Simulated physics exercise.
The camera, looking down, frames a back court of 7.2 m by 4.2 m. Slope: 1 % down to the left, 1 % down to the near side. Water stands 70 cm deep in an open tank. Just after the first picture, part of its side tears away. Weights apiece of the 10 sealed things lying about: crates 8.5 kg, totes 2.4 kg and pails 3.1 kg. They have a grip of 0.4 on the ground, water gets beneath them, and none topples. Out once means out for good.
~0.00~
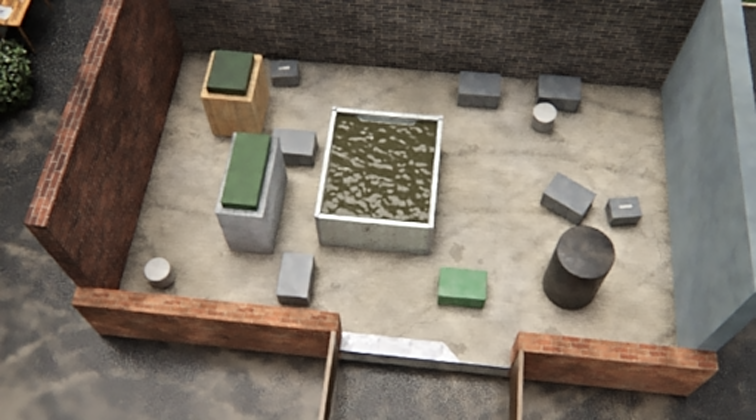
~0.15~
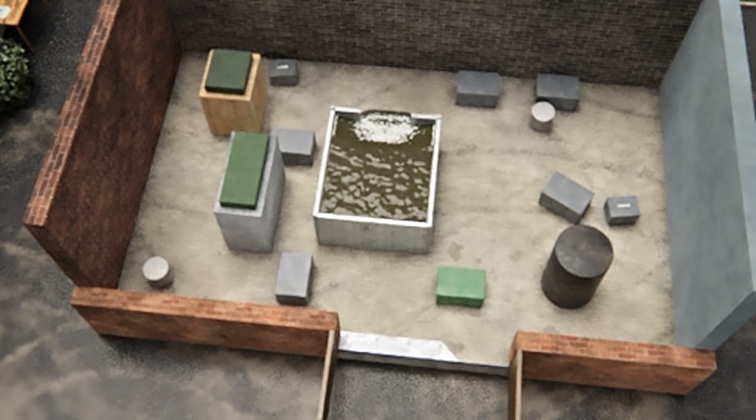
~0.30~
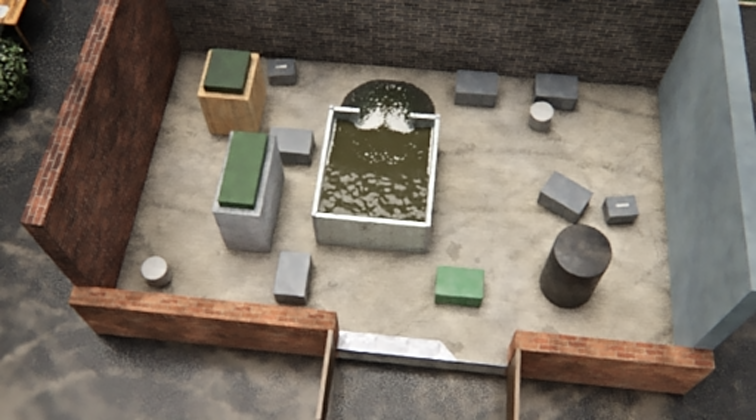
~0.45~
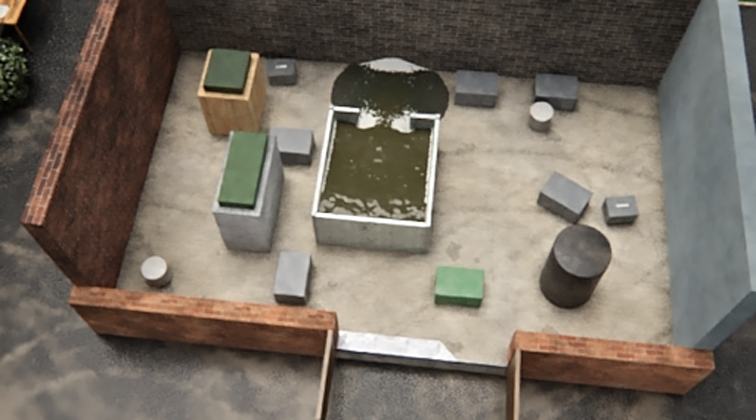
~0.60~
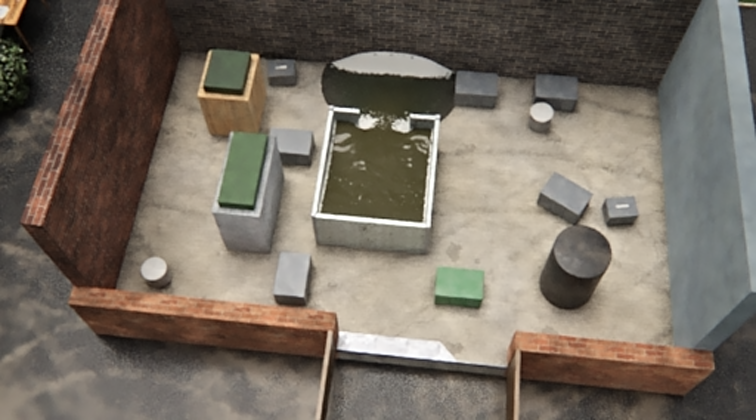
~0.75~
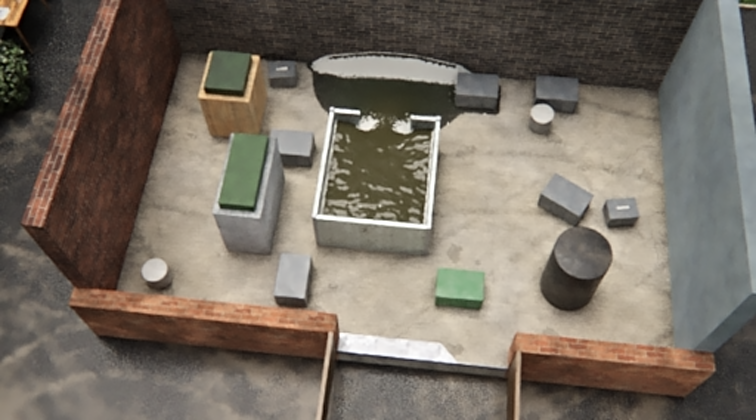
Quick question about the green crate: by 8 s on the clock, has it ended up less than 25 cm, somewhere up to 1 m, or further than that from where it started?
Up to 1 m.
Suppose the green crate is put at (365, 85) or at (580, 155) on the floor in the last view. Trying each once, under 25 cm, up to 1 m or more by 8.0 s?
In that order: It goes a long way; it goes a long way.
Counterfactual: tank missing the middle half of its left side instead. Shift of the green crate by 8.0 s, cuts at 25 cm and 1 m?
With that failure, the green crate moves slightly.
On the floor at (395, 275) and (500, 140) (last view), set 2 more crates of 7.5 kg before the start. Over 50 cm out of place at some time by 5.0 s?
Well, the first one is lower and the other higher.
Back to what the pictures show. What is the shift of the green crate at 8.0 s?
Roughly 80 centimetres.
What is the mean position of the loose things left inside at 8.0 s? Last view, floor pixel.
Mean position approx. (405, 275).
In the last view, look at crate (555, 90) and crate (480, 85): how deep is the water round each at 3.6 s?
I'd estimate 9 cm for the first and 2 cm for the second.
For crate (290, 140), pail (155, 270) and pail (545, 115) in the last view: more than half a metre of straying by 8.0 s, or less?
First one stayed inside, second one went too far, third one went too far.
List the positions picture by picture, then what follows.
The green crate at (463, 283), on the bottom; water covers 2.2 m2; 0 of 10 have shifted, in the first frame.
The green crate at (462, 282) rests on the ground; 2.7 m2 under water; 0 of 10 have shifted, in the second frame.
The green crate at (460, 282), on the bottom; 3.4 m2 under water; 0 of 10 have shifted, in the third frame.
The green crate at (460, 282), on the bottom; water covers 4.1 m2; 0 of 10 have shifted, in the fourth frame.
The green crate at (460, 282) rests on the ground; 4.4 m2 under water; 0 of 10 have shifted, in the fifth frame.
The green crate at (461, 284) rests on the ground; 4.7 m2 under water; 0 of 10 have shifted, in the sixth frame.
After 1.6 s the green crate is near (461, 284), 0.0 m from its start, aground; 0 of 10 are out; 1 afloat.
After 3.6 s the green crate is near (461, 284), 0.0 m from its start, aground; 0 of 10 are out; 3 afloat.
After 5.6 s the green crate is near (461, 284), 0.0 m from its start, aground; 0 of 10 are out; 5 afloat.
After 8.0 s the green crate is near (407, 300), 0.7 m from its start, afloat; 0 of 10 are out; 9 afloat.
